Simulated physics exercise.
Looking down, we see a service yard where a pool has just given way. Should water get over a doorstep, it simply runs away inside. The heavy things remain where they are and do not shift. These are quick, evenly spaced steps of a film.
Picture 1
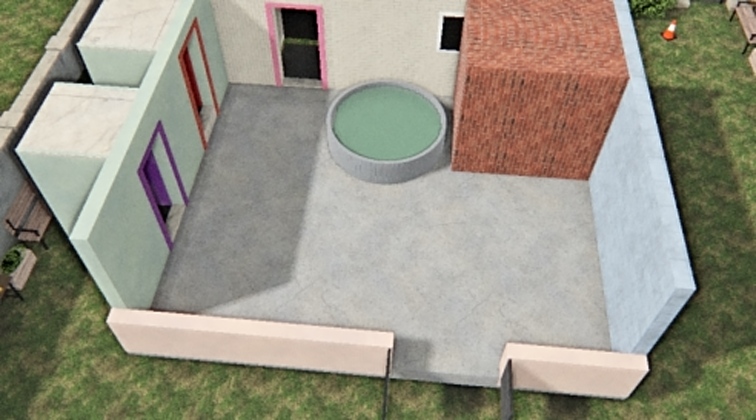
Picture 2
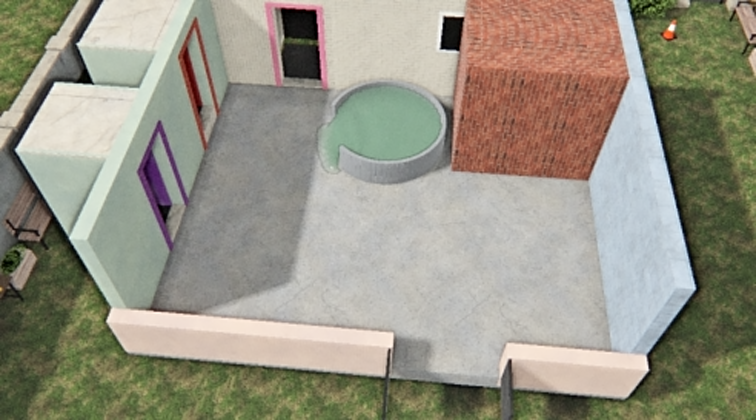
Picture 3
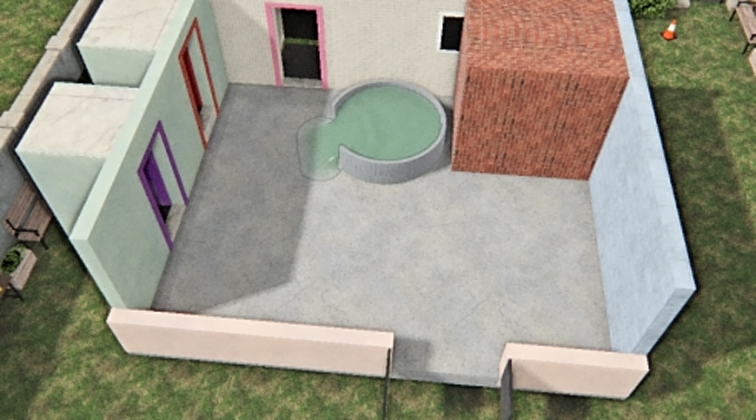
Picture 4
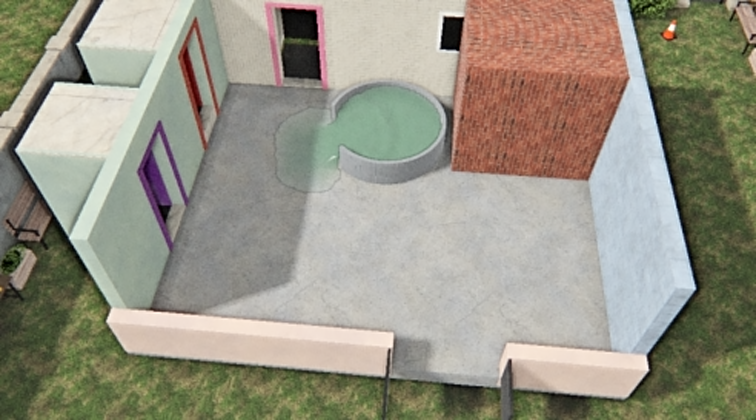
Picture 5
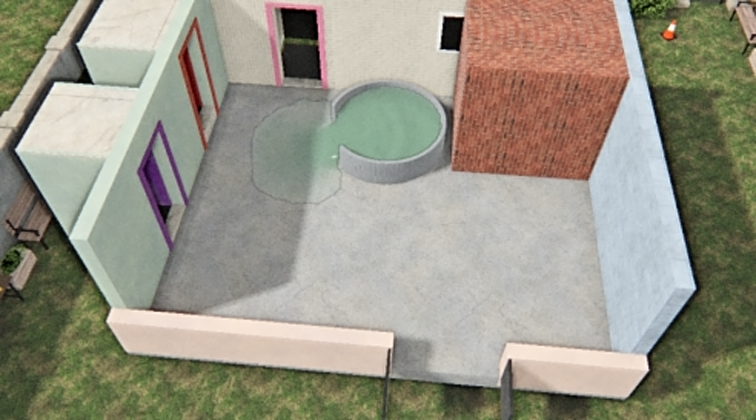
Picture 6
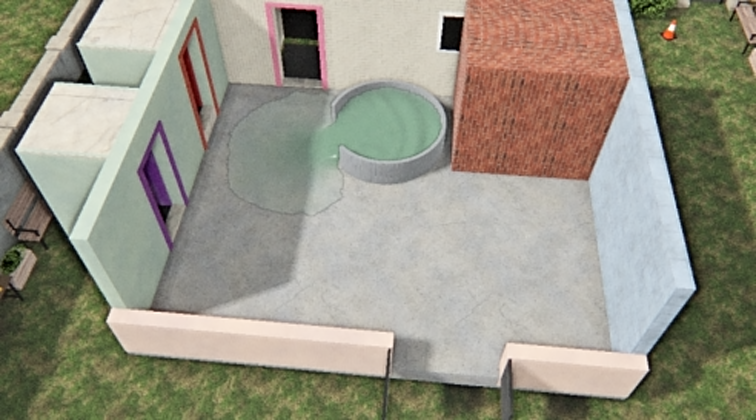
At the start, a round tank of greenish water stands whole in a walled grey yard beside a brick block. Then a gap opens in its left side and water pours out onto the paving. The thin sheet spreads steadily leftward, widening into a rounded patch in front of the pink-framed doorway.
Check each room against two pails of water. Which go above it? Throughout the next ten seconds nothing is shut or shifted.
The pink door goes above; the purple door goes above; the red door stays at or below.
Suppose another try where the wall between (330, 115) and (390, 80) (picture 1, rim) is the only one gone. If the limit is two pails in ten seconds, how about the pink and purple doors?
I'd say the pink ends up above, and the purple lets in too little.
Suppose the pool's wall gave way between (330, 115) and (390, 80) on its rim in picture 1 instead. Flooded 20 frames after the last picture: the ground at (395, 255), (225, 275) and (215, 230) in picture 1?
Going through them, the first would be still bare, the next submerged and the last submerged.
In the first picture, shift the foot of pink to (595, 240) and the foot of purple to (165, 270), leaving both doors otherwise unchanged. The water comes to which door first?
Result: The door marked red.
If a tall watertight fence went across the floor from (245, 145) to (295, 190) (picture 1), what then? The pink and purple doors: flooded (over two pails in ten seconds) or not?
I'd say the pink door admits over the limit while the purple door admits under the limit.
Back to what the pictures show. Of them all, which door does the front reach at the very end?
That would be the purple one.
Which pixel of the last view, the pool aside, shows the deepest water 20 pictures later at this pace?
My best guess is roughly (143, 333).
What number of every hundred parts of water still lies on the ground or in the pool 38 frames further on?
Estimate: Near 96 %.
A moment on, water covers 25 % of the floor; the pink door wet at the sill, nothing in, the purple door wet at the sill, nothing in, the red door wet at the sill, nothing in.
Next, water covers 30 % of the floor; the pink door wet at the sill, nothing in, the purple door under two buckets in, the red door wet at the sill, nothing in.
Then, water covers 35 % of the floor; the pink door under two buckets in, the purple door over two buckets in, the red door wet at the sill, nothing in.
Later, water covers 60 % of the floor; the pink door under two buckets in, the purple door over two buckets in, the red door wet at the sill, nothing in.
In the end, water covers 90 % of the floor; the pink door over two buckets in, the purple door far over two buckets in, the red door wet at the sill, nothing in.
